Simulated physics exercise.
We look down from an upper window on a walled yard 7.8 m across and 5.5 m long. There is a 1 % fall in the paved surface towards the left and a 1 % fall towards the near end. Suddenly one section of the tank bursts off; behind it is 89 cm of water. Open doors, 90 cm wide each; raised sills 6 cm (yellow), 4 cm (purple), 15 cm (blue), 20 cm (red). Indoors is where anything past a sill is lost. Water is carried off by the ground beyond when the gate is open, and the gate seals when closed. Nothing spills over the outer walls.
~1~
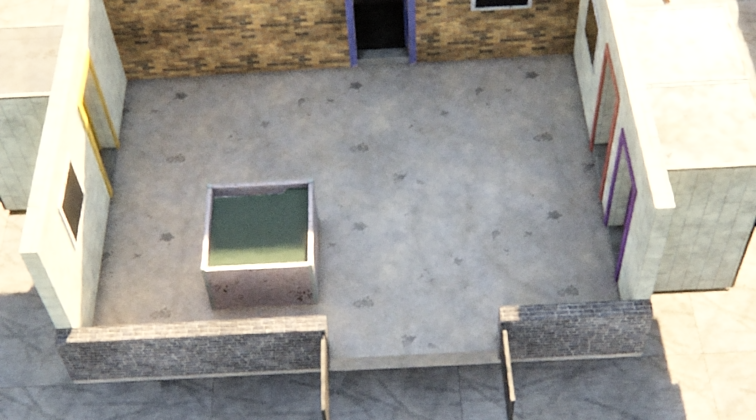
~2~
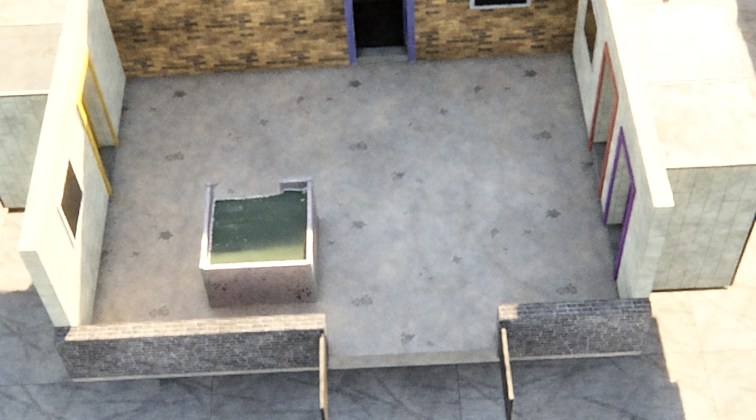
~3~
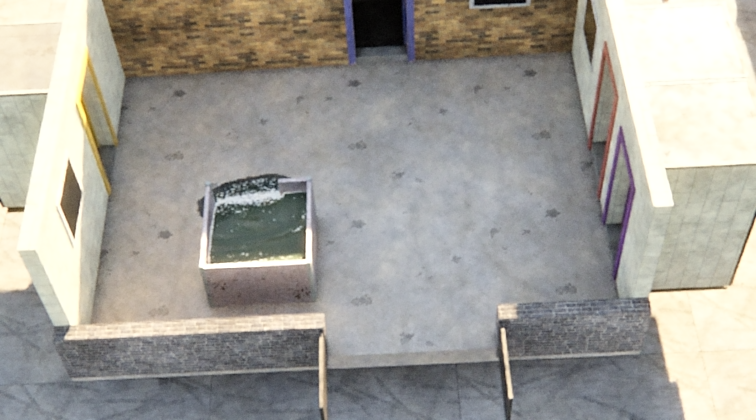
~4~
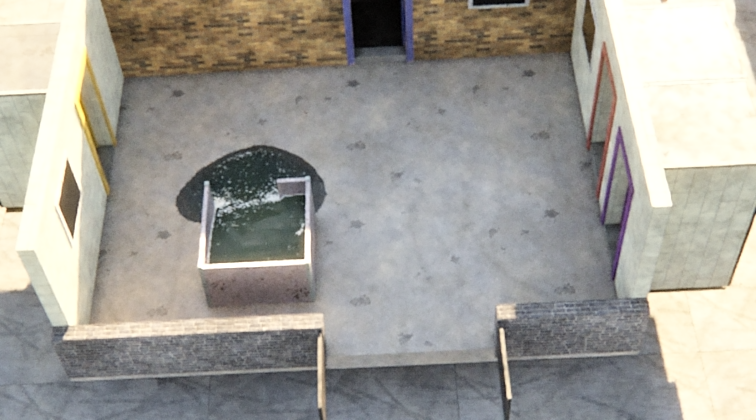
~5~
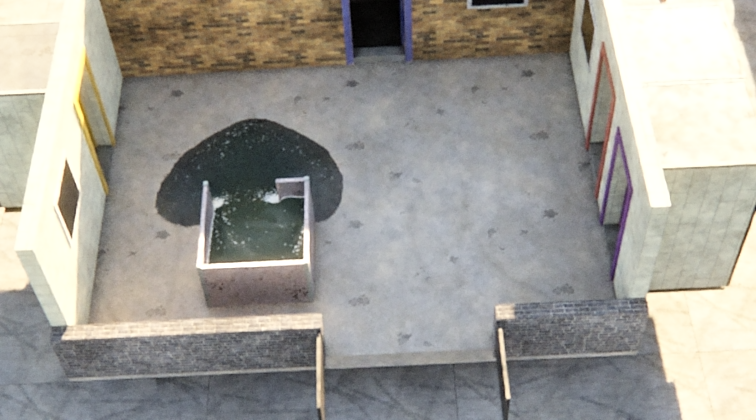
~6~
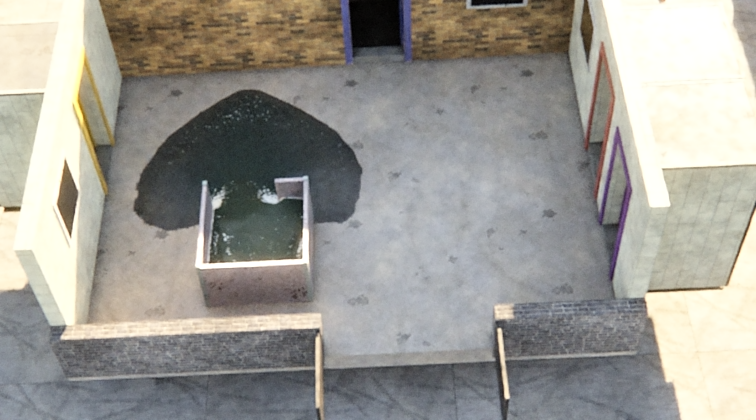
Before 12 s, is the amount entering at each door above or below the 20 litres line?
Yellow door: Outstrips the figure, purple door: Lags behind the figure, blue door: Lags behind the figure, red door: Lags behind the figure.
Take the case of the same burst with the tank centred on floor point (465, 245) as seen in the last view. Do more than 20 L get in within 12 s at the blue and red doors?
Blue gets more than that, red gets no more than that.
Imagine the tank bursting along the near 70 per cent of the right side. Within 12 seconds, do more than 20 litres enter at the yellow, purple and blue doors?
Yellow falls short; purple exceeds; blue falls short.
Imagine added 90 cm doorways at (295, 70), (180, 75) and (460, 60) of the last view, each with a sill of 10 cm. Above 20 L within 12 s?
Check each in turn: The first succeeds, the second succeeds, the third fails.
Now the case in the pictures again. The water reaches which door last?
The purple door.
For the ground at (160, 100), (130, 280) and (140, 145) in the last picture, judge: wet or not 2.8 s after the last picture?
Listed in sequence, the spots are drenched, bone dry and drenched.
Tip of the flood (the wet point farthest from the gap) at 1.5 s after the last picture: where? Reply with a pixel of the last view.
Point: Roughly (476, 63).
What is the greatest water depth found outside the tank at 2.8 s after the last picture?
Roughly 19 cm.
Then, 0.7 s after the last picture water covers 30 % of the floor and is deepest (34 cm) near (239, 217); yellow door 9 cm at the sill, 0 L in, purple door not reached, blue door not reached, red door not reached.
Then, 1.5 s after the last picture water covers 35 % of the floor and is deepest (38 cm) near (132, 82); yellow door 9 cm at the sill, 17 L in, purple door not reached, blue door 15 cm at the sill, 0 L in, red door not reached.
Then, 2.8 s after the last picture water covers 45 % of the floor and is deepest (19 cm) near (199, 149); yellow door 13 cm at the sill, 35 L in, purple door not reached, blue door 8 cm at the sill, 0 L in, red door not reached.
Then, 6.3 s after the last picture water covers 85 % of the floor and is deepest (14 cm) near (83, 354); yellow door 8 cm at the sill, 67 L in, purple door 3 cm at the sill, 0 L in, blue door 4 cm at the sill, 0 L in, red door 4 cm at the sill, 0 L in.
Then, 11.3 s after the last picture water covers 95 % of the floor and is deepest (10 cm) near (83, 354); yellow door 5 cm at the sill, 72 L in, purple door 3 cm at the sill, 0 L in, blue door 1 cm at the sill, 0 L in, red door 1 cm at the sill, 0 L in.
